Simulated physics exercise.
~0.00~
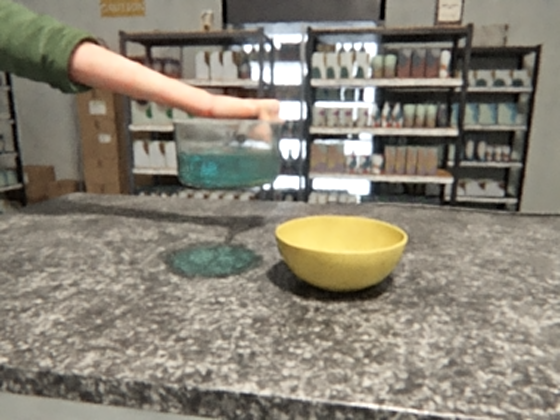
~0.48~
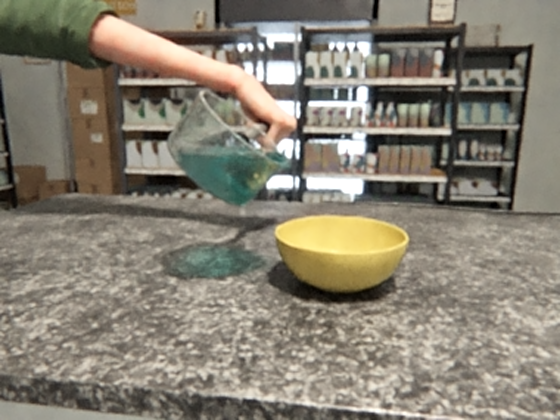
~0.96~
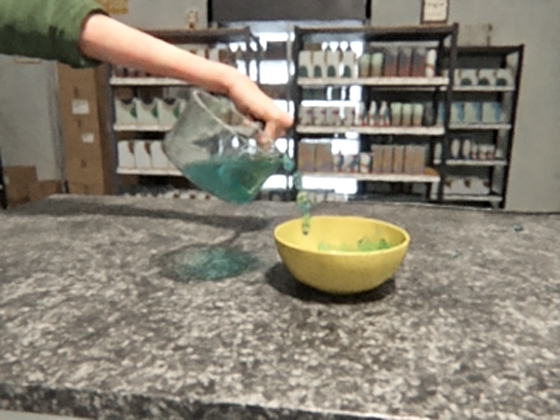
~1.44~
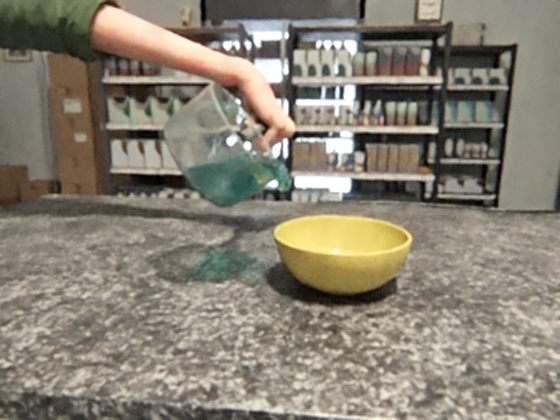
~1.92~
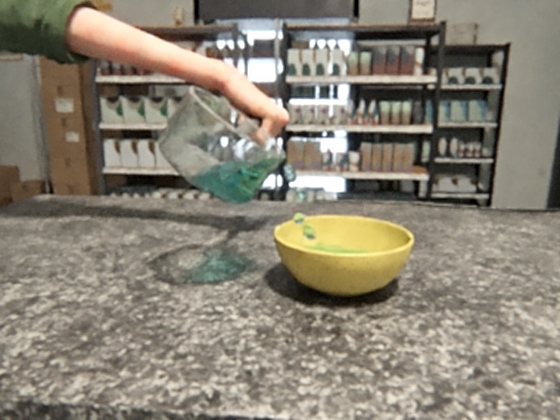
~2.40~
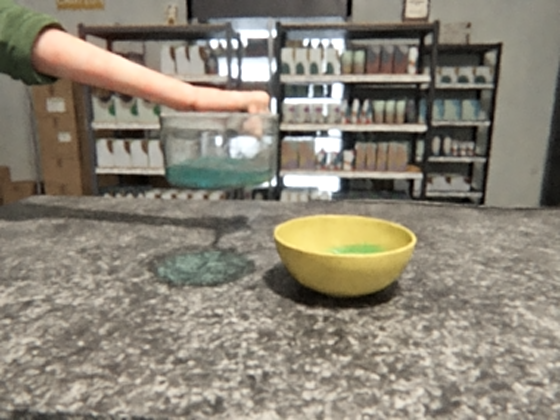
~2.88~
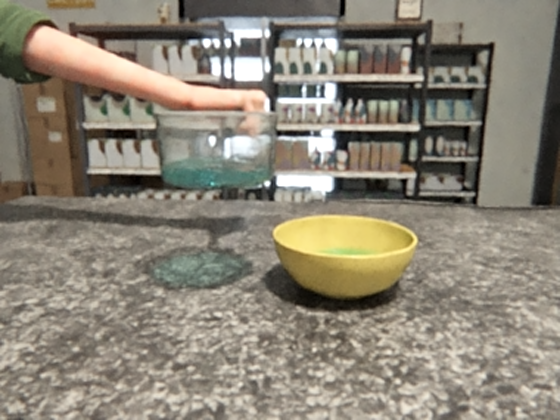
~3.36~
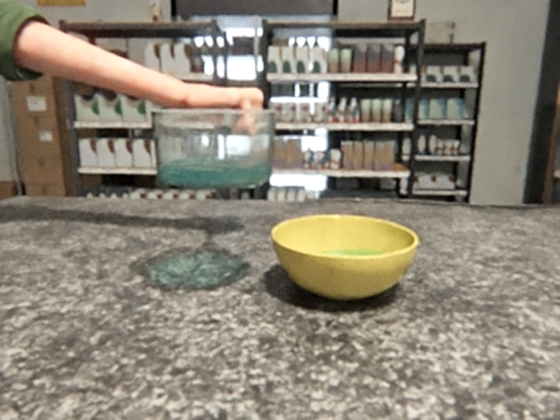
The clip shows a hand tilting a clear glass container of teal liquid beside a yellow bowl on a speckled countertop, easing back, then tipping further and pouring some into the bowl. The container is levelled, still partly full, with a little greenish liquid in the bowl.
